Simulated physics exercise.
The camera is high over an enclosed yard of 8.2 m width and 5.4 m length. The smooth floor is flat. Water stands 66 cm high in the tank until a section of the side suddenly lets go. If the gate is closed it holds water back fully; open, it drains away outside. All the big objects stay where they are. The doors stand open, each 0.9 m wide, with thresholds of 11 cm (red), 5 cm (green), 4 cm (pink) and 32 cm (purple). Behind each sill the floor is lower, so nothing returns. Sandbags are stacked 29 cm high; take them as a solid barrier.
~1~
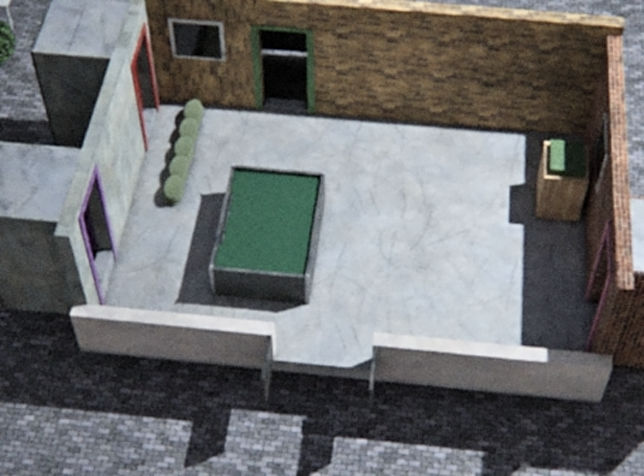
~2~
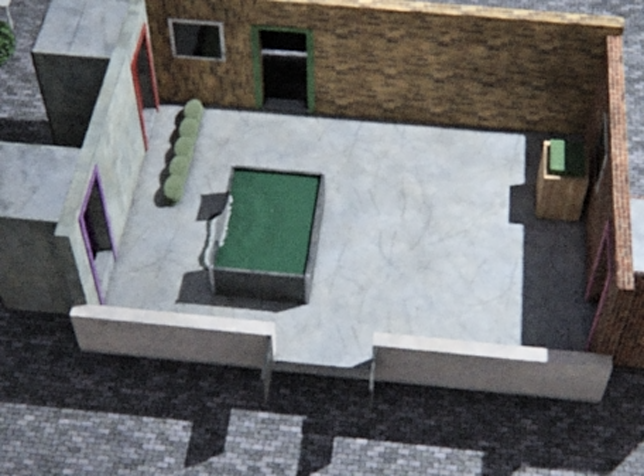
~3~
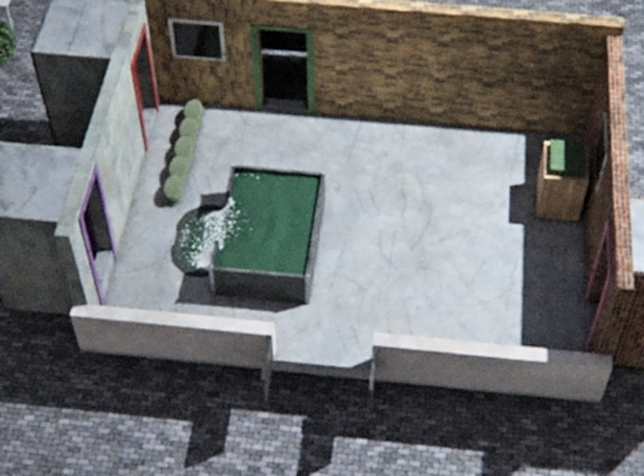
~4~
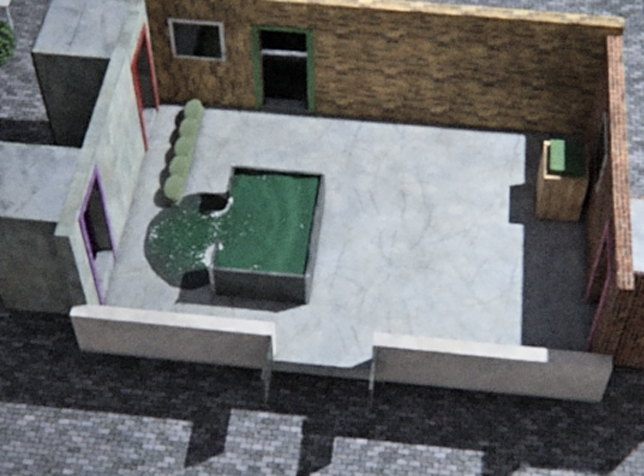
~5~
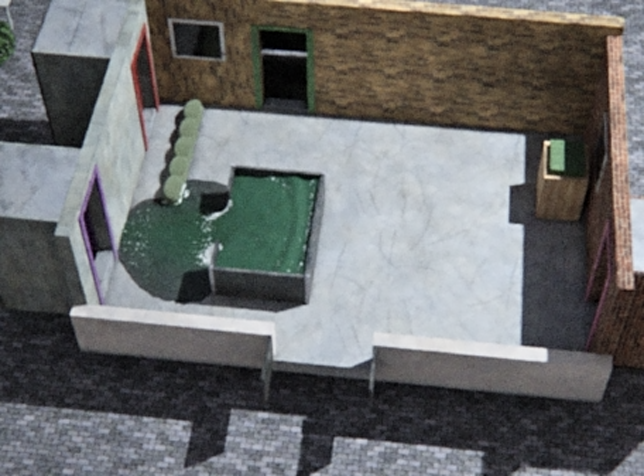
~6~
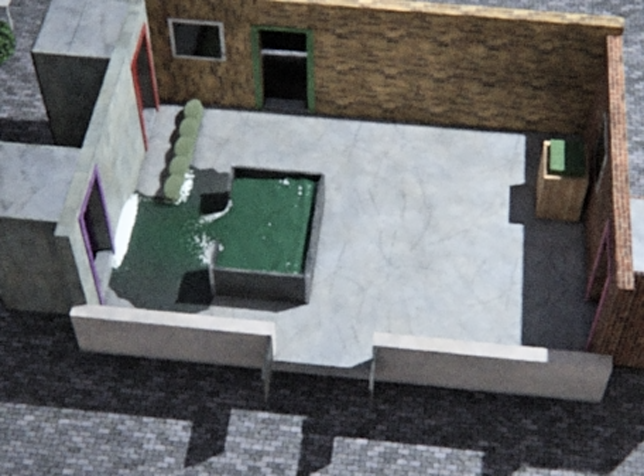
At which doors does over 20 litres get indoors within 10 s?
Within that time: At the red door it goes over the limit; at the green door it stays under the limit; at the pink door it exceeds the limit; at the purple door it stays under the limit.
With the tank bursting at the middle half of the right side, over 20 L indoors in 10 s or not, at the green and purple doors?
Against that limit: Green not over, purple not over.
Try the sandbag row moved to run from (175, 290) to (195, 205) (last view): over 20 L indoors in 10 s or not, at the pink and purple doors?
Against that limit: Pink not over, purple not over.
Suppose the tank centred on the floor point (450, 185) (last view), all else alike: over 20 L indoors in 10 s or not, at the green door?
Against that limit: Green over.
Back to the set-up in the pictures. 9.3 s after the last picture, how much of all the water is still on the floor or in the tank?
Roughly 84 in a hundred.
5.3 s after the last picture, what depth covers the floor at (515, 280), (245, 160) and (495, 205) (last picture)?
In that order: 2, 1 and 1 cm.
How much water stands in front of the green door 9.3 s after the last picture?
Roughly 5.0 cm deep.
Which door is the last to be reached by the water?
It is the pink one.
Then, 0.7 s after the last picture water covers 15 % of the floor and is deepest (43 cm) near (122, 237); red door 2 cm at the sill, 0 L in, green door not reached, pink door not reached, purple door 31 cm at the sill, 0 L in.
Then, 1.5 s after the last picture water covers 25 % of the floor and is deepest (38 cm) near (99, 321); red door 6 cm at the sill, 0 L in, green door not reached, pink door not reached, purple door 24 cm at the sill, 1 L in.
Then, 2.8 s after the last picture water covers 35 % of the floor and is deepest (28 cm) near (155, 119); red door 18 cm at the sill, 19 L in, green door 6 cm at the sill, 0 L in, pink door not reached, purple door 24 cm at the sill, 1 L in.
Then, 5.3 s after the last picture water covers 75 % of the floor and is deepest (20 cm) near (135, 190); red door 18 cm at the sill, 104 L in, green door 5 cm at the sill, 2 L in, pink door 10 cm at the sill, 11 L in, purple door 15 cm at the sill, 1 L in.
Then, 9.3 s after the last picture water covers 90 % of the floor and is deepest (11 cm) near (96, 330); red door 10 cm at the sill, 138 L in, green door 5 cm at the sill, 2 L in, pink door 6 cm at the sill, 64 L in, purple door 10 cm at the sill, 1 L in.
